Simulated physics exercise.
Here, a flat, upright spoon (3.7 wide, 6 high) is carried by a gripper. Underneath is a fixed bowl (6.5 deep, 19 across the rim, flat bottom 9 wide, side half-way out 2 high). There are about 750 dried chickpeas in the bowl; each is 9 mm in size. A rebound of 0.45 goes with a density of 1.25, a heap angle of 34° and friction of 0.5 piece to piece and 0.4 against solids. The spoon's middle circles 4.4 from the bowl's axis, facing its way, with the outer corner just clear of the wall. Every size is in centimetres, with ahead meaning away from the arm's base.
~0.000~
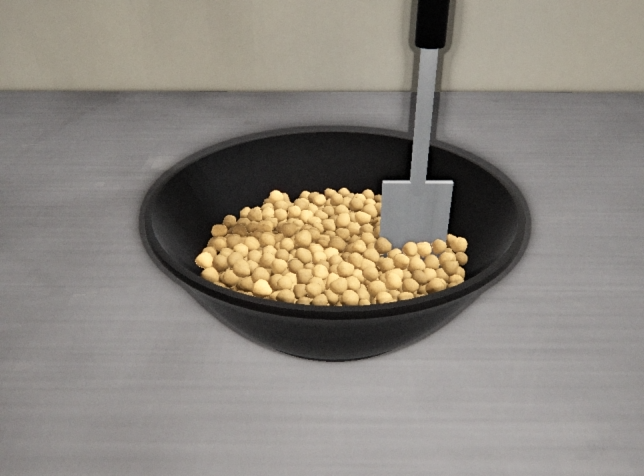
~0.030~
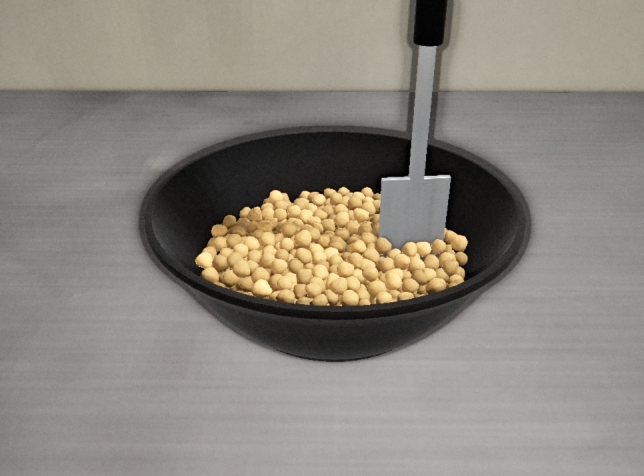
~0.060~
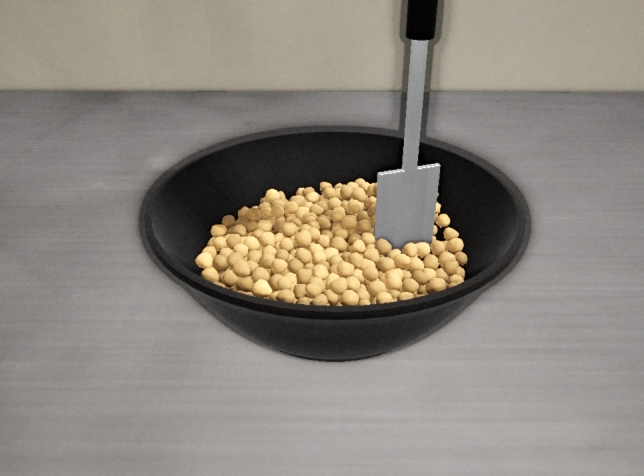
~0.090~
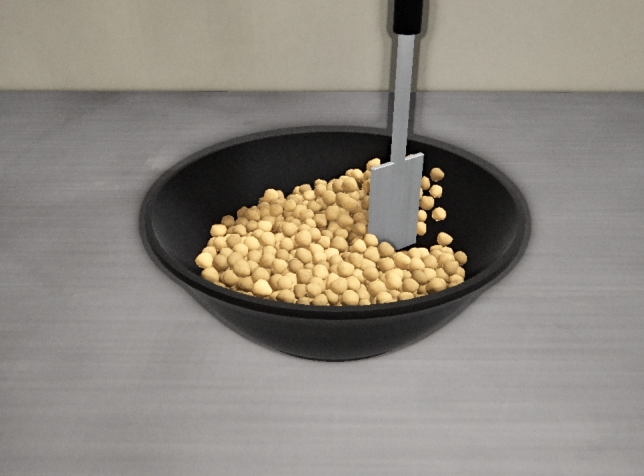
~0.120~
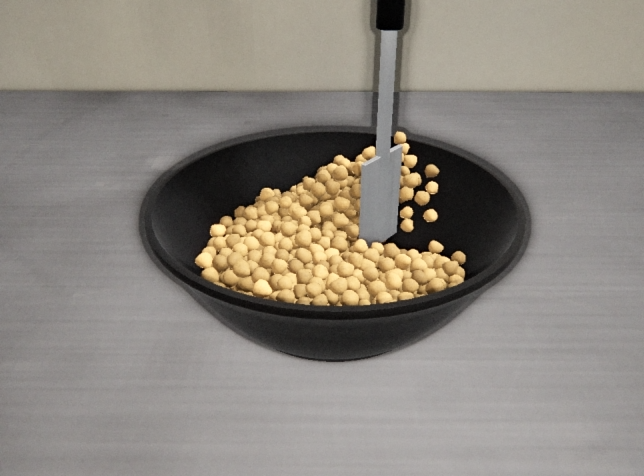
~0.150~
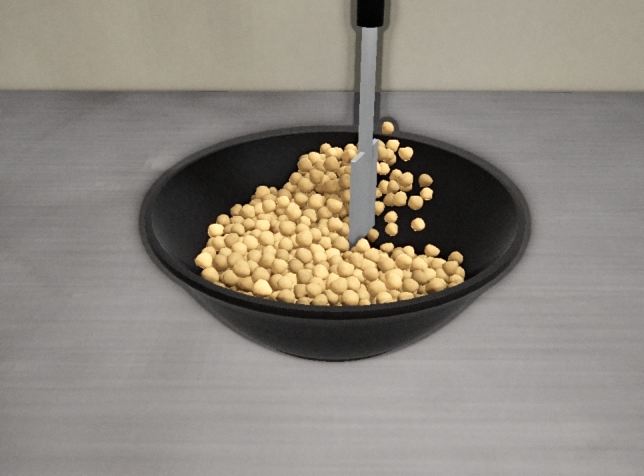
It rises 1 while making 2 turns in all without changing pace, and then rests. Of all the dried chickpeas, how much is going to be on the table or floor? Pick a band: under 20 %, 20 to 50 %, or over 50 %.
Under 20 %.
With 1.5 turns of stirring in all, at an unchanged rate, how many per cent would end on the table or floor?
It would be around 5 percent.
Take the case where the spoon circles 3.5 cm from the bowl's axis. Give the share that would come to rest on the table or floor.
Around 0 in a hundred, in that case.
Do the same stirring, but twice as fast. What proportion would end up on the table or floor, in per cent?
Then roughly 35 per cent.
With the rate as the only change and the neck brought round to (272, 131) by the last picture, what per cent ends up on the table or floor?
About 35 %.
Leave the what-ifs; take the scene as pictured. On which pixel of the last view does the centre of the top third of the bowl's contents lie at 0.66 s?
Around pixel (431, 244).
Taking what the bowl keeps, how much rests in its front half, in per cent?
45 %.
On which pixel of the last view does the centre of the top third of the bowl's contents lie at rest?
Close to (388, 227).
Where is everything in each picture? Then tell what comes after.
The first picture shows the spoon neck at (420, 155), 0° round; upper third of the load around (328, 249), from x 205 to 460, top at y 195; 754 in the bowl.
The second picture shows the spoon neck at (419, 151), 6° round; upper third of the load around (330, 246), from x 205 to 460, top at y 195.
The third picture shows the spoon neck at (412, 143), 20° round; upper third of the load around (334, 240), from x 205 to 460, top at y 185.
The fourth picture shows the spoon neck at (400, 136), 35° round; upper third of the load around (335, 230), from x 205 to 460, top at y 160.
The fifth picture shows the spoon neck at (384, 130), 50° round; upper third of the load around (328, 221), from x 205 to 460, top at y 140.
The sixth picture shows the spoon neck at (366, 125), 65° round; upper third of the load around (320, 211), from x 205 to 455, top at y 130; 754 in the bowl.
After 0.66 s, 323° round, highest piece 8 above the table; 734 in the bowl, 14 on the table or floor, 6 in flight or on the tool.
After 1.17 s, 221° round, highest piece 8 above the table; 723 in the bowl, 30 on the table or floor, 1 in flight or on the tool.
After 1.63 s, 0° round, highest piece 6 above the table; 722 in the bowl, 32 on the table or floor.
After 2.33 s, 0° round, highest piece 6 above the table; 722 in the bowl, 32 on the table or floor.
In the end, 722 in the bowl, 32 on the table or floor. That is 4 % on the table or floor.
